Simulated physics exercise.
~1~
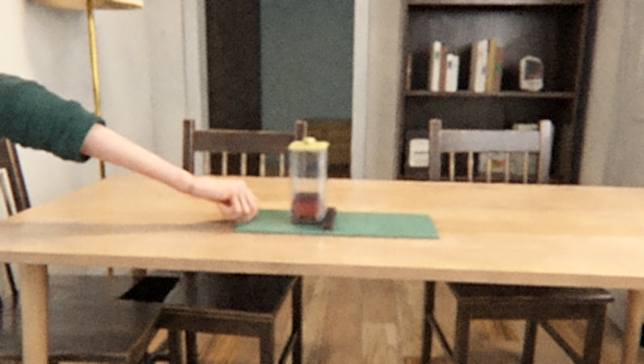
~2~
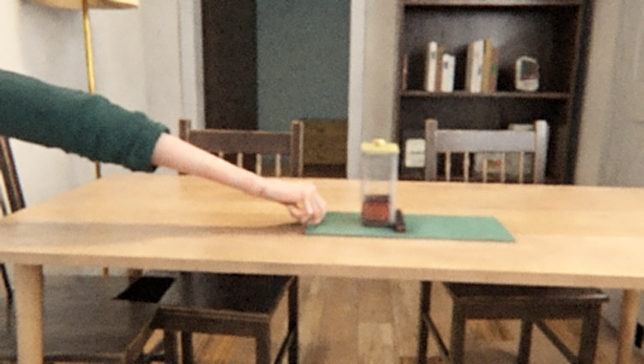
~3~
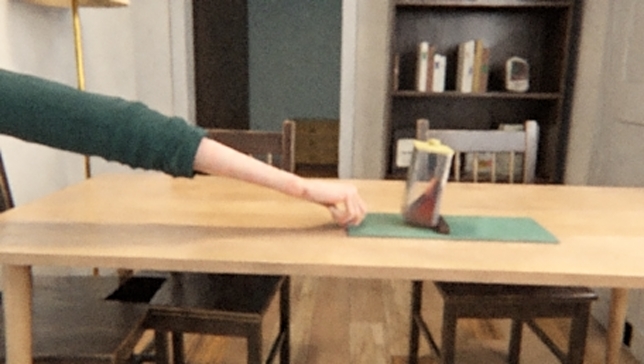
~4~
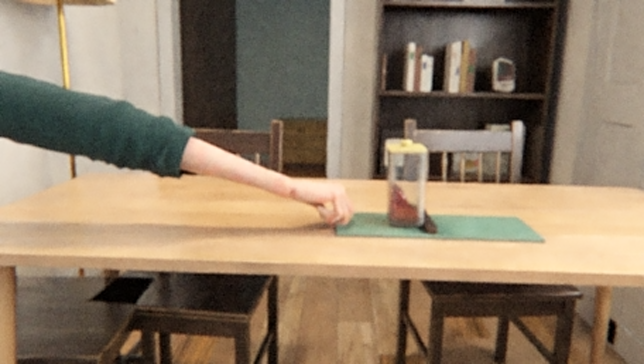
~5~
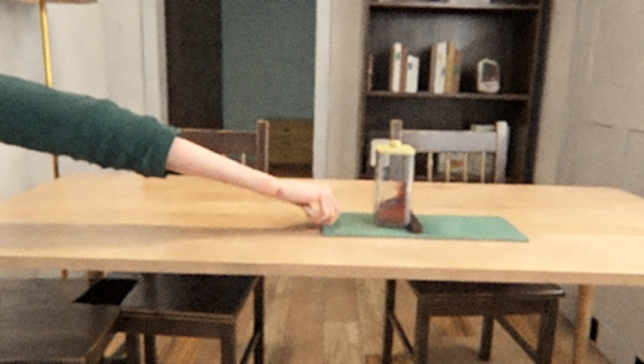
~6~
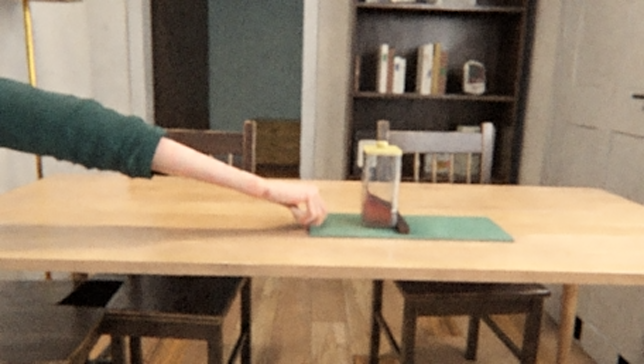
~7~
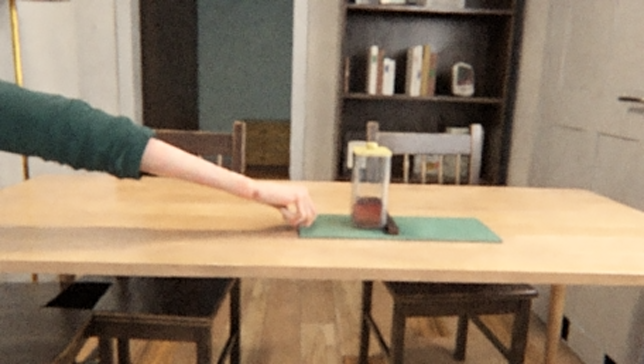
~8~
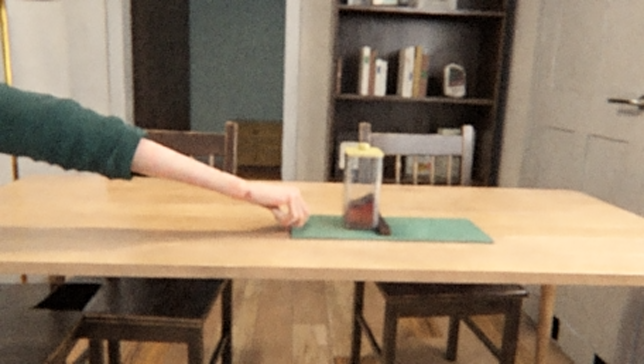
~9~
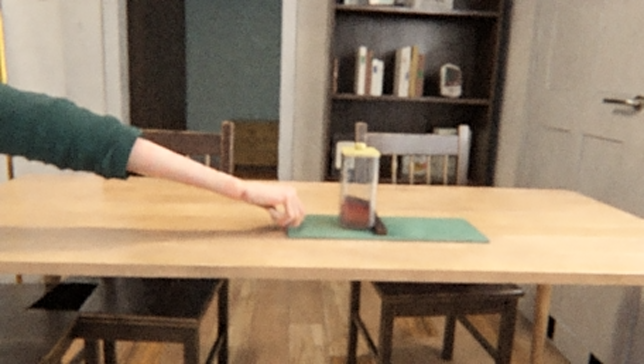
In a room with dark chairs and a dark bookshelf behind, a pale wooden table is seen from the front, slightly above its top. A hand in a dark green sleeve reaches in from the left and holds the end of a green board carrying a clear, yellow-capped canister partly filled with reddish-brown tea, beside a small dark strip. The hand slides the board right, then stops it. The canister tips slightly and the tea sloshes up in a slant. It settles back upright as the view pans right, and stays standing on the board.
